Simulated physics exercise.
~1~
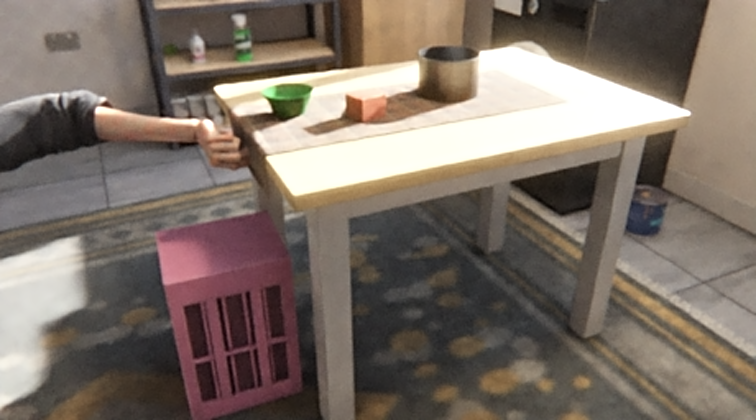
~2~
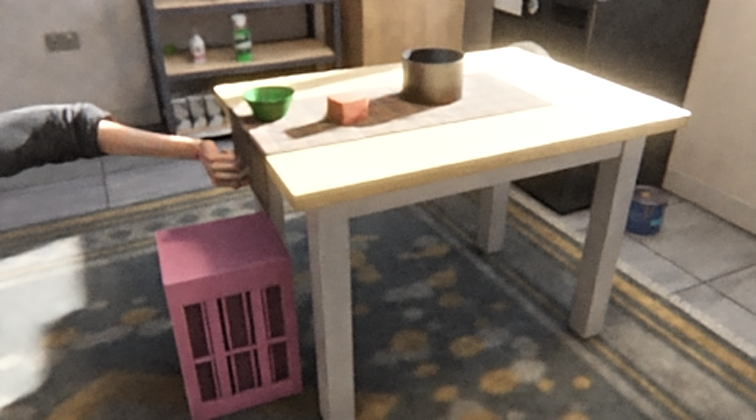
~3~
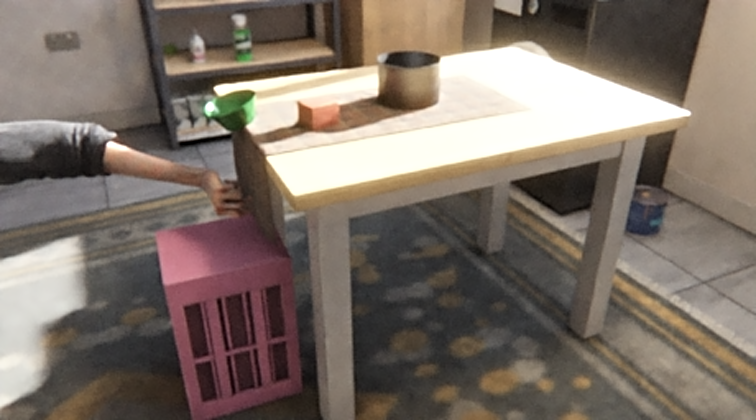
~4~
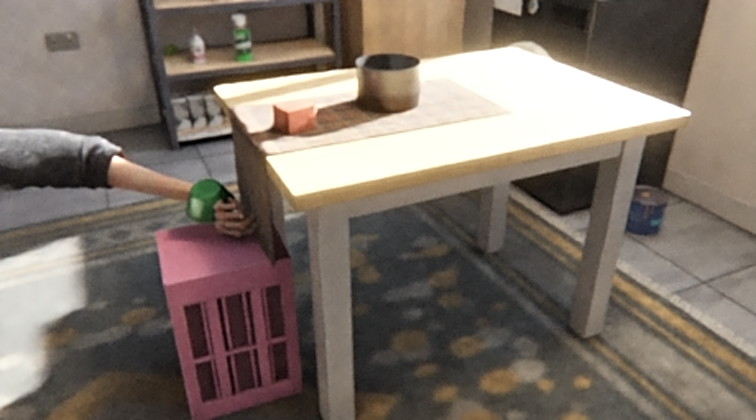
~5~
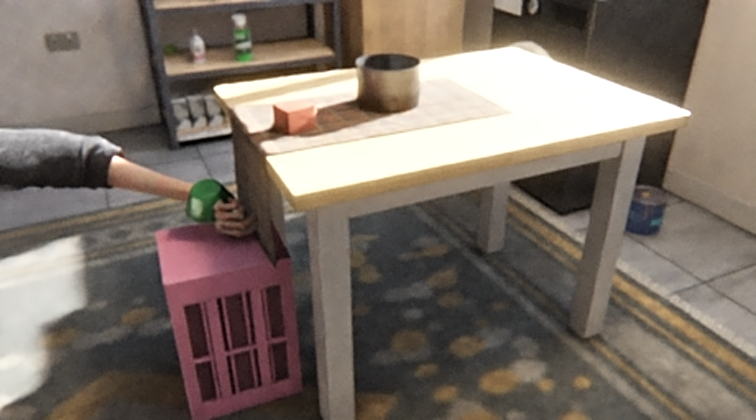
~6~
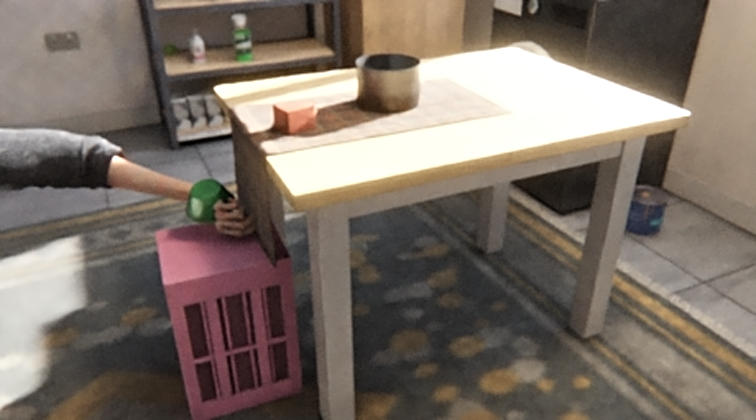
A green bowl slid left and tipped over the table's edge as a hand drew the brown tablecloth down toward a pink crate, ending up beside the hand above the crate, while the red block and metal pot shifted left but stayed on the table.
